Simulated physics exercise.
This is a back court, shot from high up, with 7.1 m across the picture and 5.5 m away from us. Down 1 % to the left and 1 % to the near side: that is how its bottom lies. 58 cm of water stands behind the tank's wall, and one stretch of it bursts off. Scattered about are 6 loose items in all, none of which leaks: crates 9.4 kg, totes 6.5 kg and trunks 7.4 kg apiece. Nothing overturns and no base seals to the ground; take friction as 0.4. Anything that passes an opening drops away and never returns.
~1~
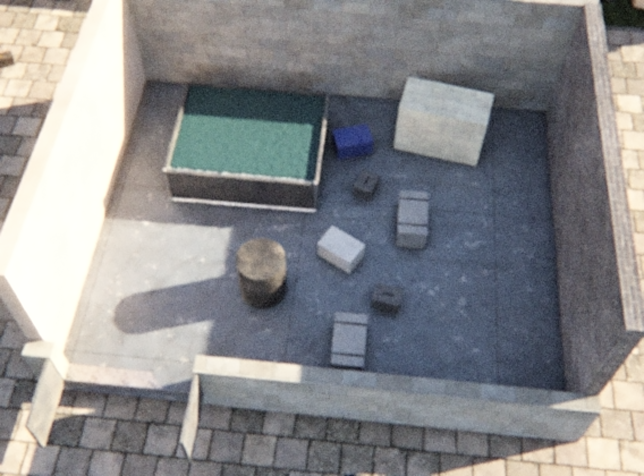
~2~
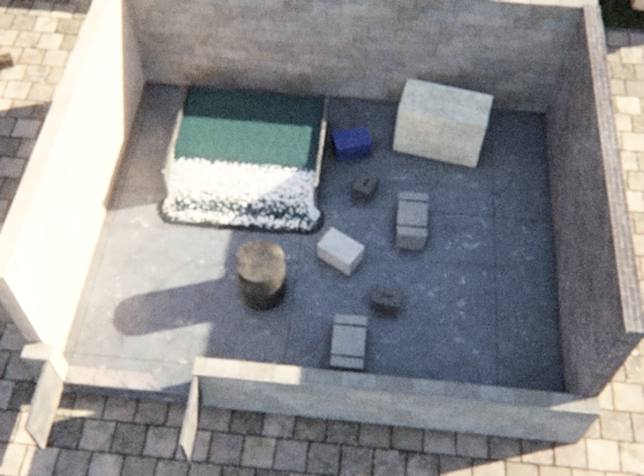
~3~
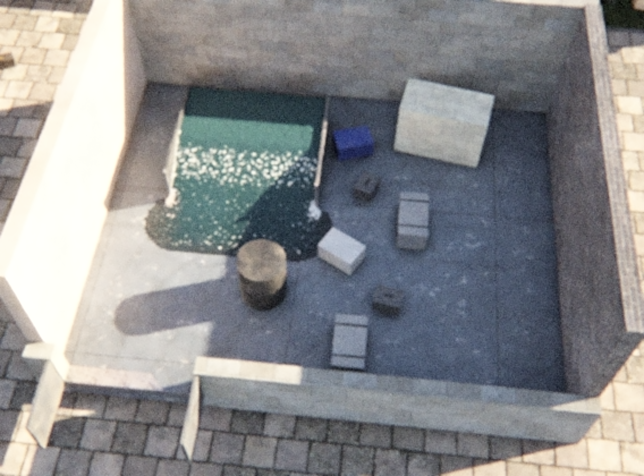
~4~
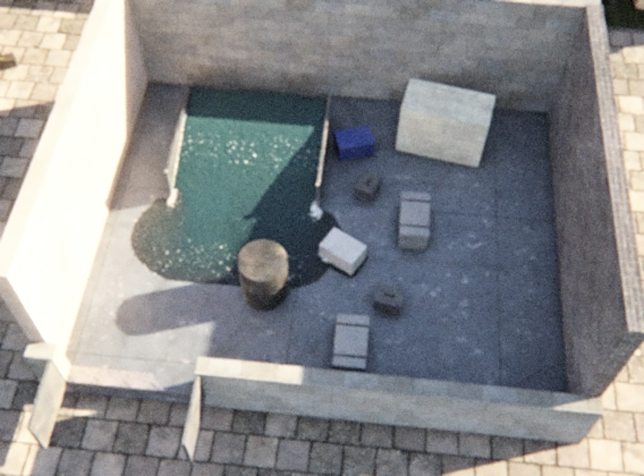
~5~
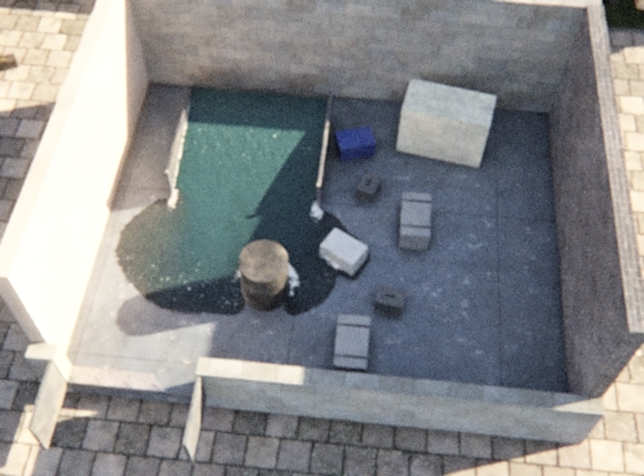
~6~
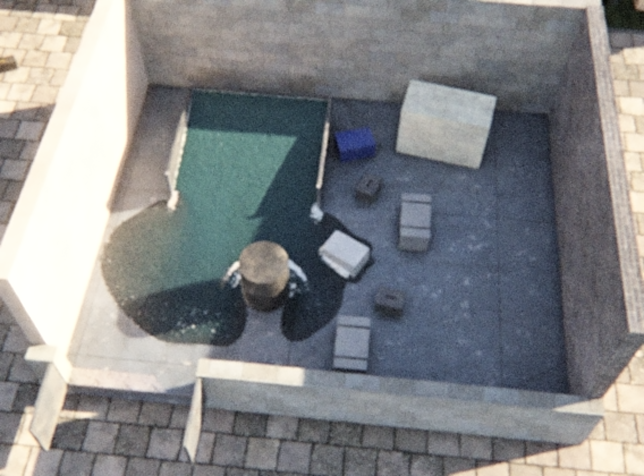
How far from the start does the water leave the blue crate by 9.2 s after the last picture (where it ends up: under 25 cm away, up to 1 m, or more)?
By the end, the blue crate keeps its spot.
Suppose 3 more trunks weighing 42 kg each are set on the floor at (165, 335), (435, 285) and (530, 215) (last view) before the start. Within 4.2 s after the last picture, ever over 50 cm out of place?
Beyond it, within it, within it.
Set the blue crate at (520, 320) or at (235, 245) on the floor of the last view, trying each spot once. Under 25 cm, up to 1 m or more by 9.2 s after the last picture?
In that order: It goes a long way; it goes a long way.
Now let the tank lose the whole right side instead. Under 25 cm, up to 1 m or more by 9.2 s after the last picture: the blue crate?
Outcome for the blue crate: Long-distance displacement.
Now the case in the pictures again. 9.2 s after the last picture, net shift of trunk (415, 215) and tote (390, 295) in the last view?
In that order: 50 cm, 300 cm.
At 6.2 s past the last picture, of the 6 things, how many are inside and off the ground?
Total: 2.
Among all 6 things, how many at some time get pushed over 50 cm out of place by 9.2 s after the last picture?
I make it 3.
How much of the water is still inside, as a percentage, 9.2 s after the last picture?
Roughly 44 percent.
Then, 1.2 s after the last picture the blue crate is near (355, 139), 0.0 m from its start, aground; 0 of 6 are out; 1 afloat.
Then, 3.8 s after the last picture the blue crate is near (355, 139), 0.0 m from its start, aground; 0 of 6 are out; 3 afloat.
Then, 6.2 s after the last picture the blue crate is near (355, 139), 0.0 m from its start, aground; 0 of 6 are out; 2 afloat.
Then, 9.2 s after the last picture the blue crate is near (355, 139), 0.0 m from its start, aground; 0 of 6 are out; 2 afloat.
